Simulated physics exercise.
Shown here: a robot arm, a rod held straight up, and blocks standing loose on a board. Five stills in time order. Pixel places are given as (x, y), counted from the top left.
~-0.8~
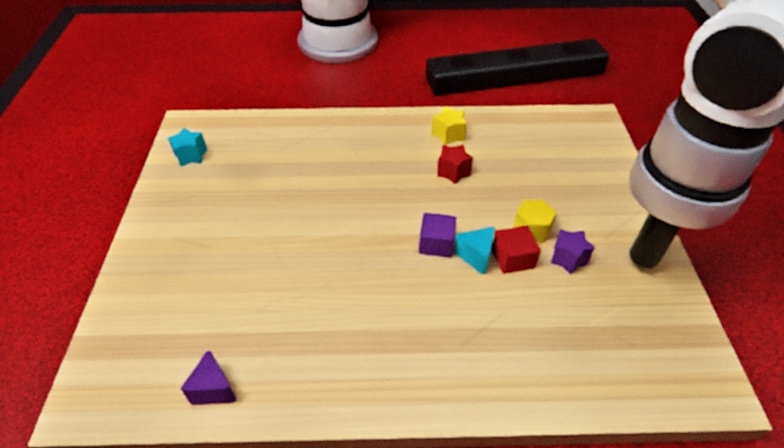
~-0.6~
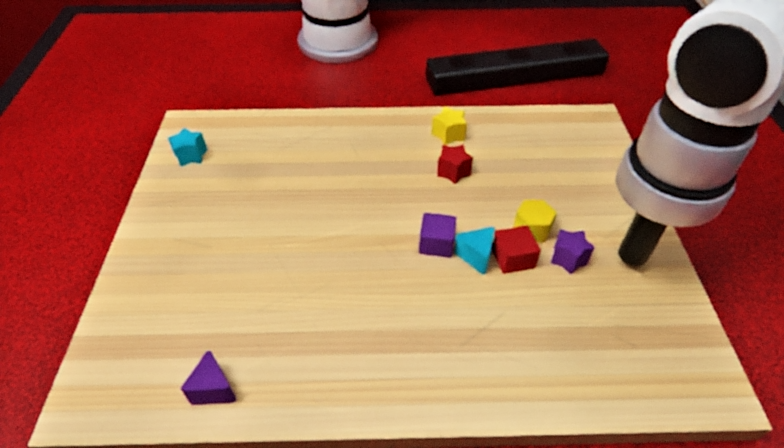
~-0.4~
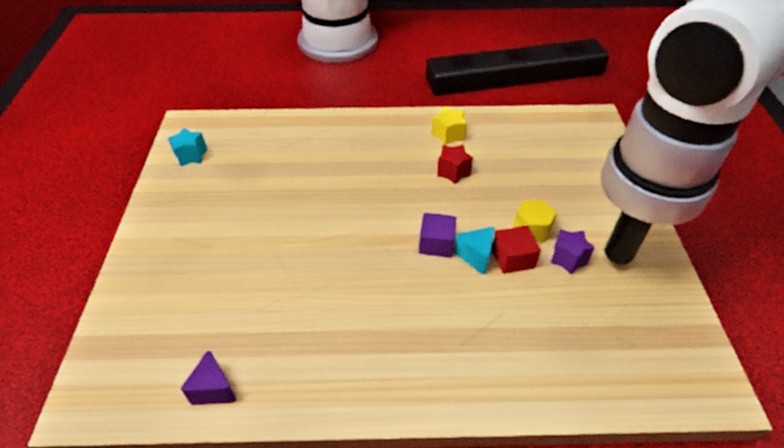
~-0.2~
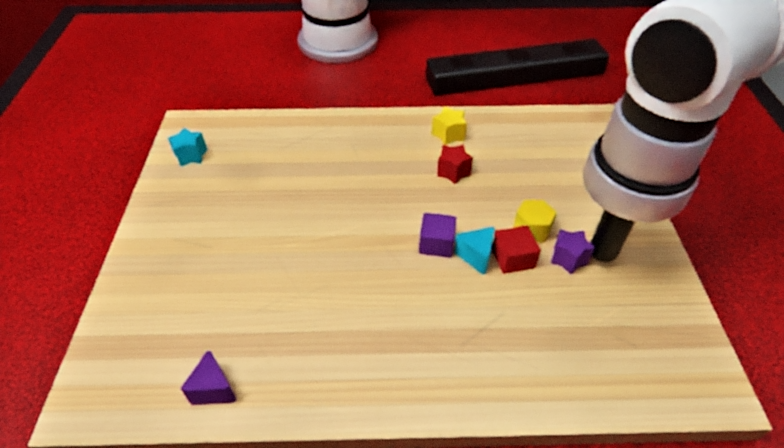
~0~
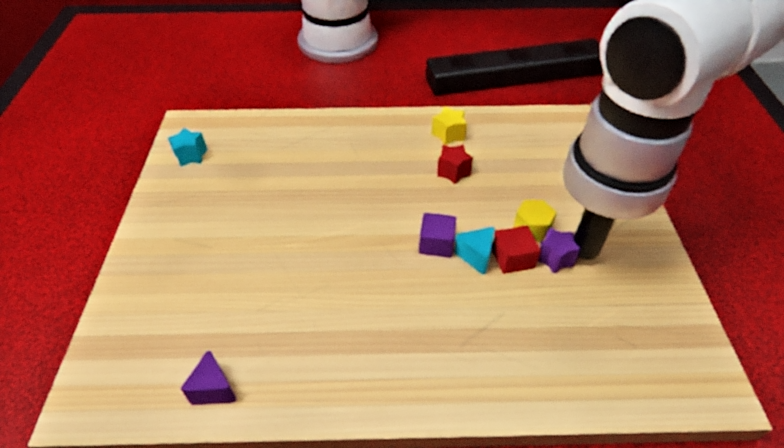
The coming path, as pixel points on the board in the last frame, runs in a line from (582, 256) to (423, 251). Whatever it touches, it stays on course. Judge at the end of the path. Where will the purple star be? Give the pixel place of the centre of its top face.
I think it will end close to (412, 253).
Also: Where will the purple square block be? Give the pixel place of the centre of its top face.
I'd say the purple square block ends with its top centre at (394, 215).
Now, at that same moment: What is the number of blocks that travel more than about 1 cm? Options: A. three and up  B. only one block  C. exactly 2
A (three and up)
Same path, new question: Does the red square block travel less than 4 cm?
No - that is not the case.
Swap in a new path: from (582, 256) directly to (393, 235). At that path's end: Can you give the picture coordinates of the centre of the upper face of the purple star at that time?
At (432, 242).
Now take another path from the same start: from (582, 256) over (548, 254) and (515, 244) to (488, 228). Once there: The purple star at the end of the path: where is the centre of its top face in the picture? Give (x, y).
In the picture, it is at (489, 232).
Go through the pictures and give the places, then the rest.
Rod's lower end (644, 258); purple square block (439, 226); turquoise three-sided block (480, 239); red square block (518, 240); purple star (575, 241), in the first picture.
Rod (632, 256); blocks still, in the second picture.
Rod (618, 254); blocks still, in the third picture.
Rod (602, 252); blocks still, in the fourth picture.
Rod (585, 250); purple square block (439, 226); turquoise three-sided block (480, 239); red square block (518, 240); purple star (561, 241), in the fifth picture.
The first path, step by step. One third of the way, rod (529, 247); purple square block (422, 223), turned 50° clockwise; turquoise three-sided block (443, 243); red square block (474, 247), turned 20° clockwise; purple star (510, 247), turned 25° anticlockwise.
Two thirds of the way, rod (476, 245); purple square block (420, 221), turned 60° clockwise; turquoise three-sided block (394, 259), turned 25° anticlockwise; red square block (425, 258); purple star (459, 250), turned 40° anticlockwise.
At the end, rod (423, 244); purple square block (394, 215), turned 80° clockwise; turquoise three-sided block (352, 280), turned 45° anticlockwise; red square block (383, 270), turned 15° anticlockwise; purple star (412, 253), turned 60° anticlockwise.
